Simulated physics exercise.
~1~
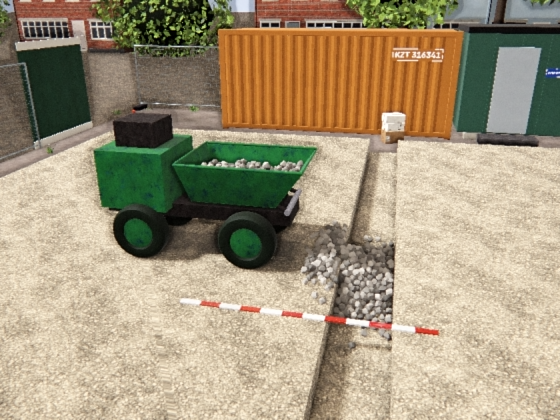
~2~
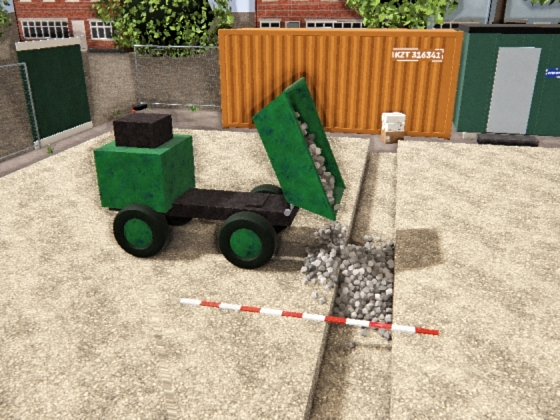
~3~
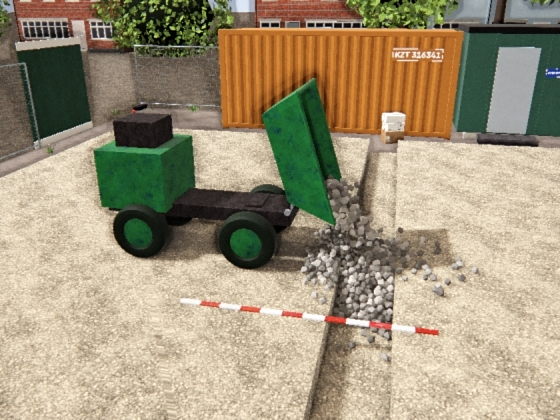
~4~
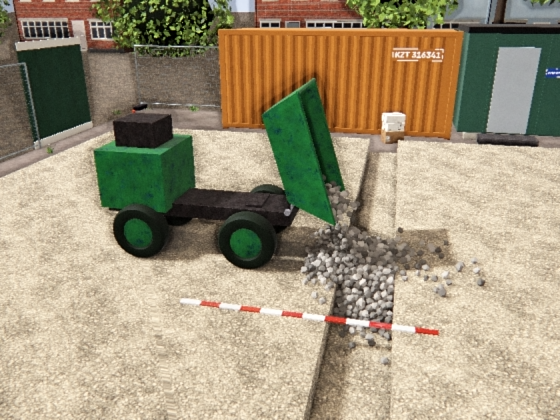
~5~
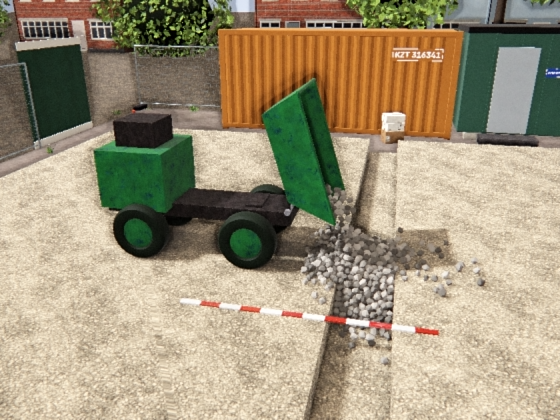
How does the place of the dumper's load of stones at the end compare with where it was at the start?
At the start the load sits in the level skip of the green dumper. By the end nearly all of it lies lower down and further right, mostly heaped in the trench, with a few stones scattered on the far side.
